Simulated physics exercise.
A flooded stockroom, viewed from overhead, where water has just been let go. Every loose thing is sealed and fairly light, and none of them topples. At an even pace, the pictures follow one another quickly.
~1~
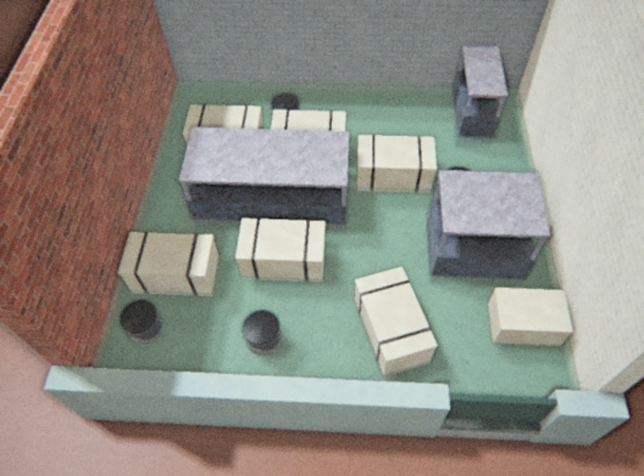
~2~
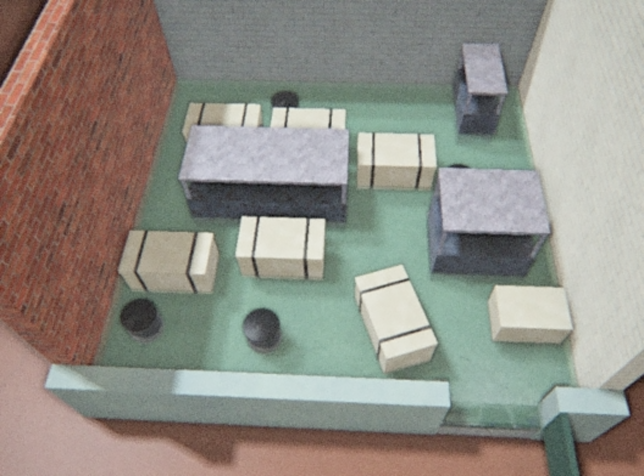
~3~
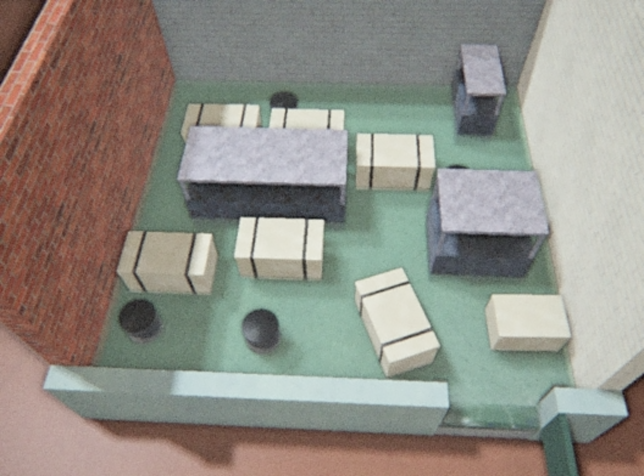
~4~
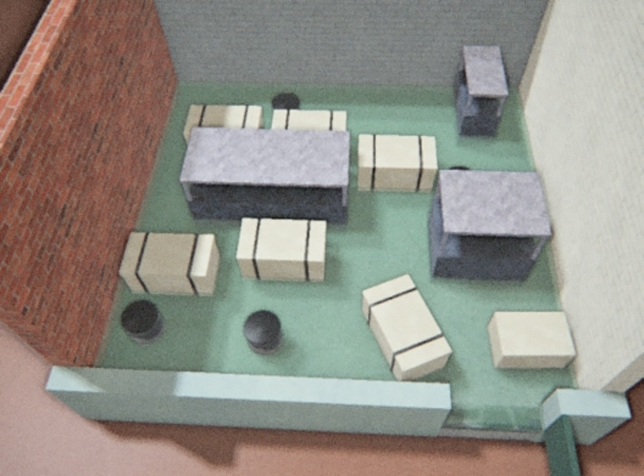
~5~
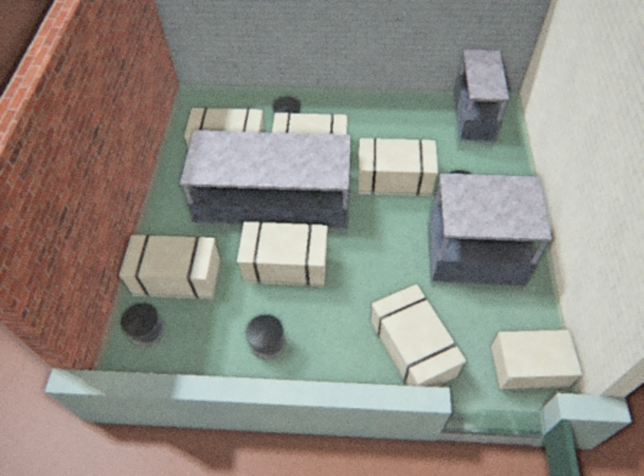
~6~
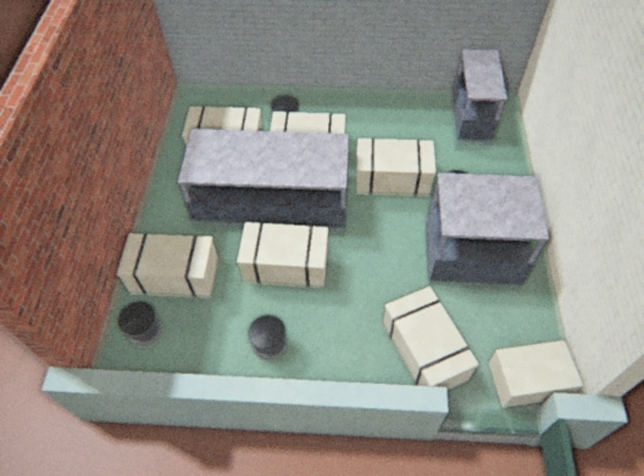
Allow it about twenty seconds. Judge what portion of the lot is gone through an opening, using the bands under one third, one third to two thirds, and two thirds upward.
It is going to be less than one third.
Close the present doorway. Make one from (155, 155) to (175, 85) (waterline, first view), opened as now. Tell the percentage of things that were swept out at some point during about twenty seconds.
Some 50 in a hundred.
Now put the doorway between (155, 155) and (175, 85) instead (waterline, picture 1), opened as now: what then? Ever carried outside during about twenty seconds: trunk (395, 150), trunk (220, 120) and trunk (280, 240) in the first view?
In the order given: Escapes, escapes, remains.
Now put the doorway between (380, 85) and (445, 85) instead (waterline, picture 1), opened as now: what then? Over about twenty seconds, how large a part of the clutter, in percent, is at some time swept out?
Something like 0 percent.
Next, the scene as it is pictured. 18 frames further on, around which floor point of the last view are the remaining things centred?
Around (337, 267).
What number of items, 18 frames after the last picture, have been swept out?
I reckon 0.
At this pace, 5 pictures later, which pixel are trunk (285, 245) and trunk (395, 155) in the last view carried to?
My guess is around (312, 258) and around (398, 181).
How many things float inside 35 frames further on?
Count: 10.
A moment on, 0 of 11 are out; 10 afloat.
Next, 0 of 11 are out; 10 afloat.
Later, 0 of 11 are out; 10 afloat.
In the end, 0 of 11 are out; 10 afloat.
